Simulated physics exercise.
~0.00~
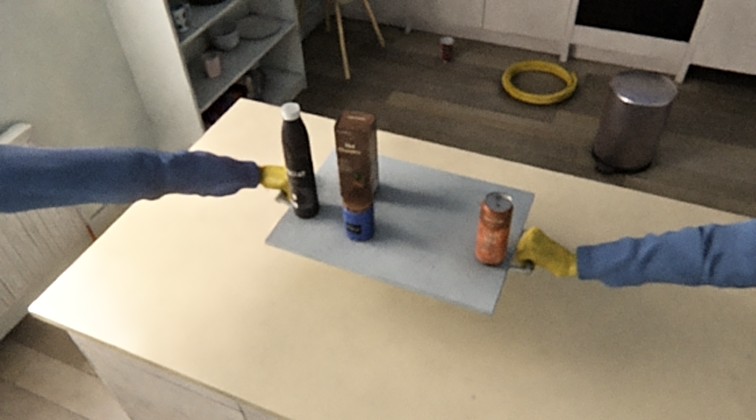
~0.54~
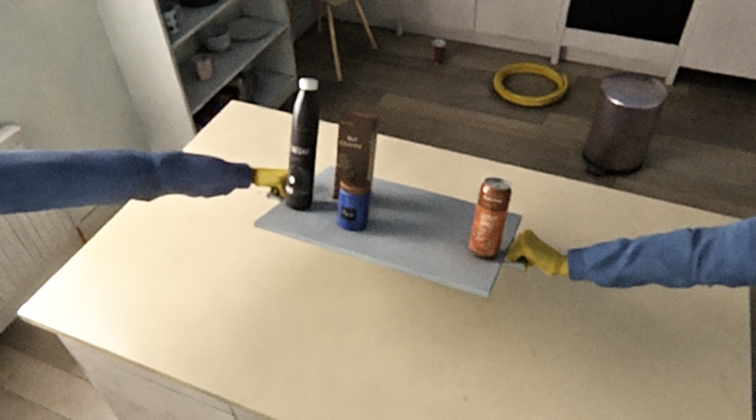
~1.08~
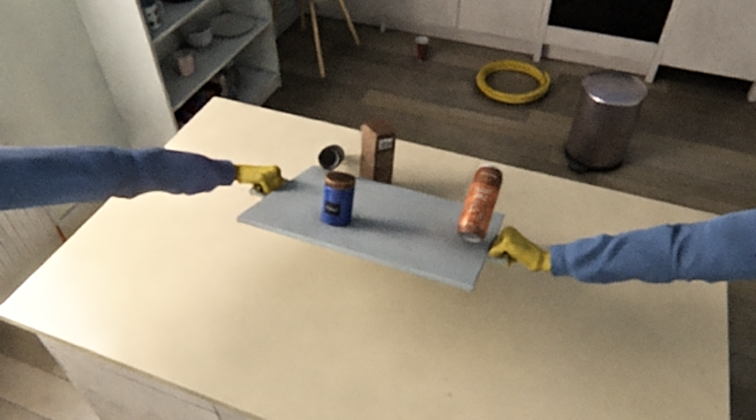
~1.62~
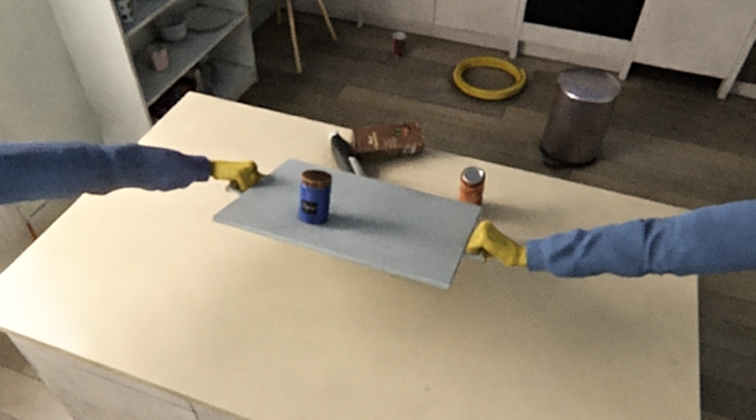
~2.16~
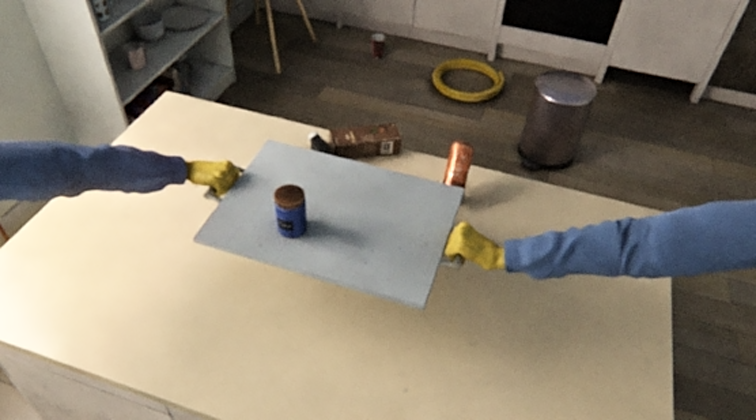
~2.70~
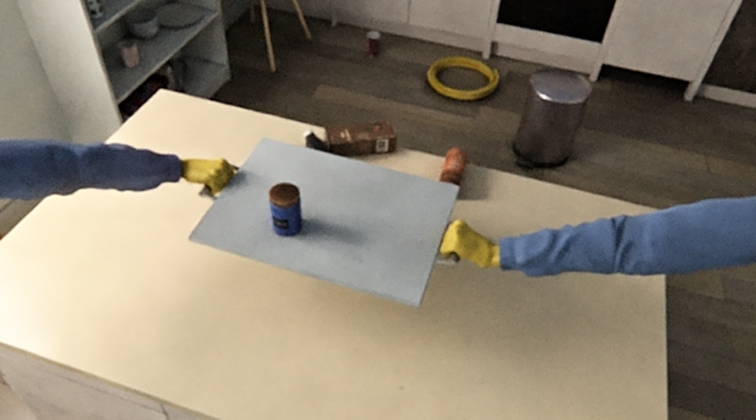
Two gloved hands tilt a tray, toppling all but the blue jar, then level it.
